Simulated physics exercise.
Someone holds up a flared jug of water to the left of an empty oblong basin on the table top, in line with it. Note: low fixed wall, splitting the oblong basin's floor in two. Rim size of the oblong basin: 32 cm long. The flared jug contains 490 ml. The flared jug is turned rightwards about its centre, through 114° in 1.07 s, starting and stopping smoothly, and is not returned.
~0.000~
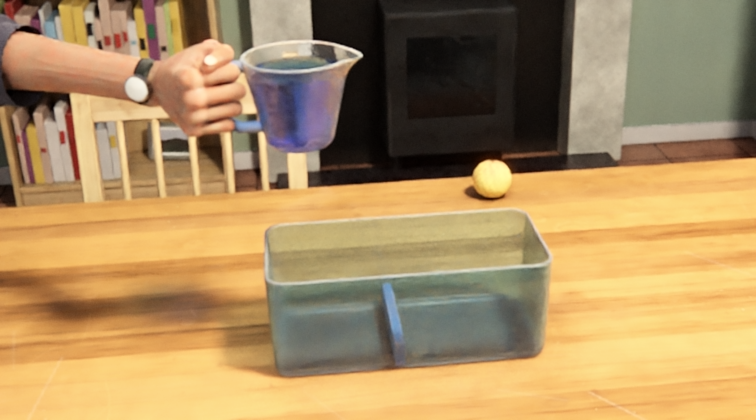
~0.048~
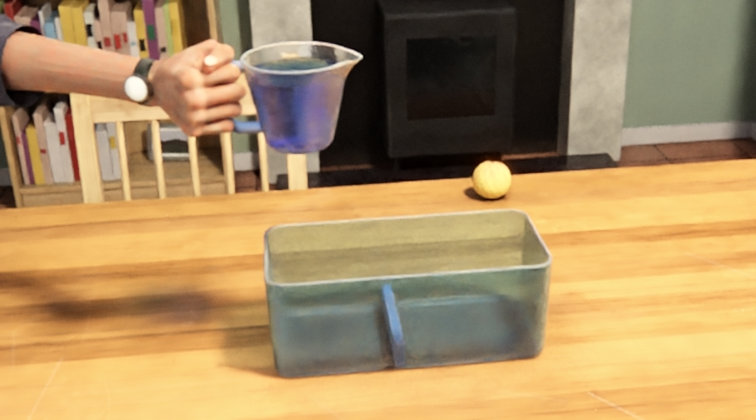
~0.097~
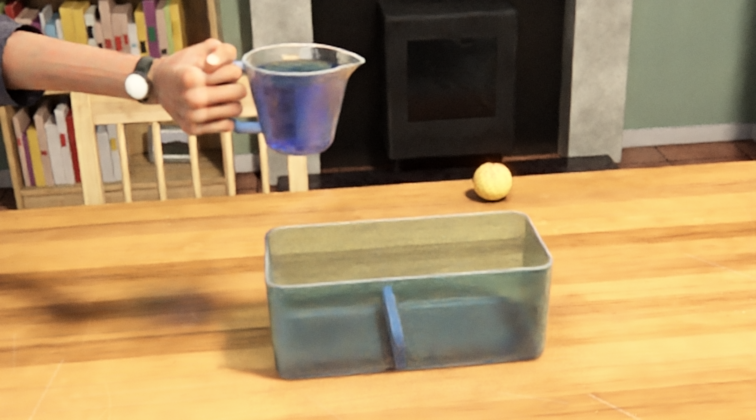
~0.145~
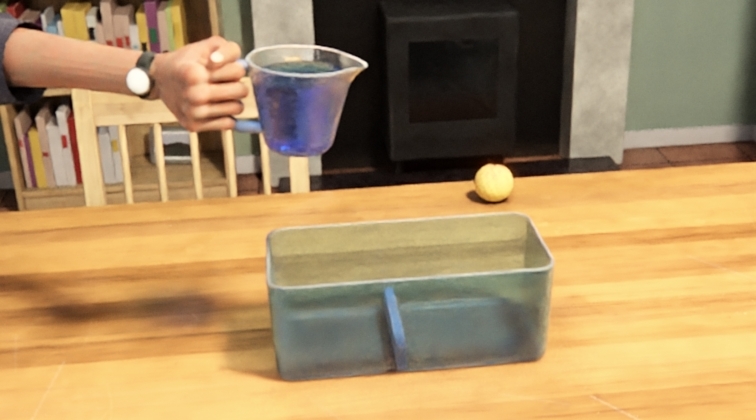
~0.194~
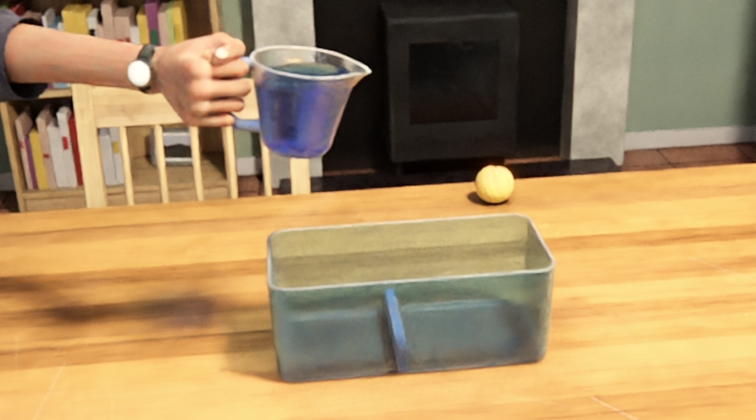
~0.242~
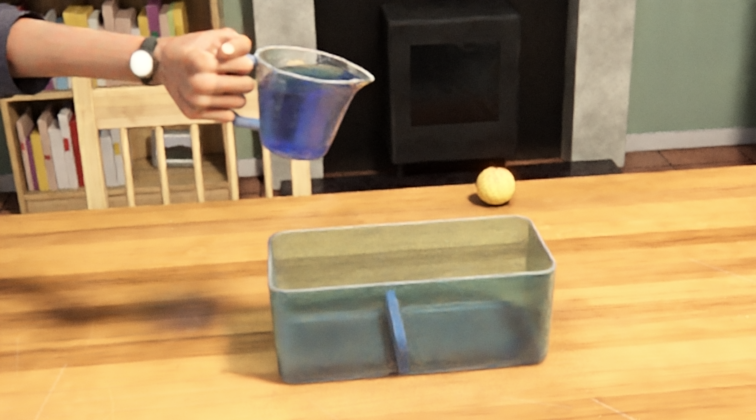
A flared jug of blue-tinted water, held by a hand wearing a wristwatch, tilts slightly rightwards, slowly at first and then faster, above the left side of an oblong basin with a low dividing wall on a wooden table.
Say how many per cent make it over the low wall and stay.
About 84 per cent makes it over and stays.
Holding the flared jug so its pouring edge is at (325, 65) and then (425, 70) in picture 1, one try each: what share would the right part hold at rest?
Near 55 in a hundred on the first go and near 90 in a hundred on the second.
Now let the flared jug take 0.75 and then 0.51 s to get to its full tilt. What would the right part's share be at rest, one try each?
The first try gives 80 percent and the second 70 percent.
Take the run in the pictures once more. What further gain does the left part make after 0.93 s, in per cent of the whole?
Close to 9% of the whole.
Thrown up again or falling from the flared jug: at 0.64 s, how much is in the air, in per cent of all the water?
Estimate: Some 32 % of the total.
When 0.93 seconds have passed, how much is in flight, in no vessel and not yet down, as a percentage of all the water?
Near 14 per cent, I'd say.
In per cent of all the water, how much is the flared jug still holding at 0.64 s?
At that time about 58 in a hundred parts are still held.
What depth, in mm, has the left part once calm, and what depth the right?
Roughly 4 mm on the left side and 18 mm on the right side.
Then, 0.64 s in, the tilt is 74° and 57 per cent is still to pour, 0 is left of the wall and 12 right of it.
Then, 0.93 s in, the tilt is 109° and 4 per cent is still to pour, 6 is left of the wall and 76 right of it.
Then, 1.24 s in, the tilt is 114° and 0 per cent is still to pour, 14 is left of the wall and 84 right of it.
Then, 1.57 s in, the tilt is 114° and 0 per cent is still to pour, 15 is left of the wall and 84 right of it.
Finally, 15 per cent lies left of the wall, 84 right of it and 2 outside.
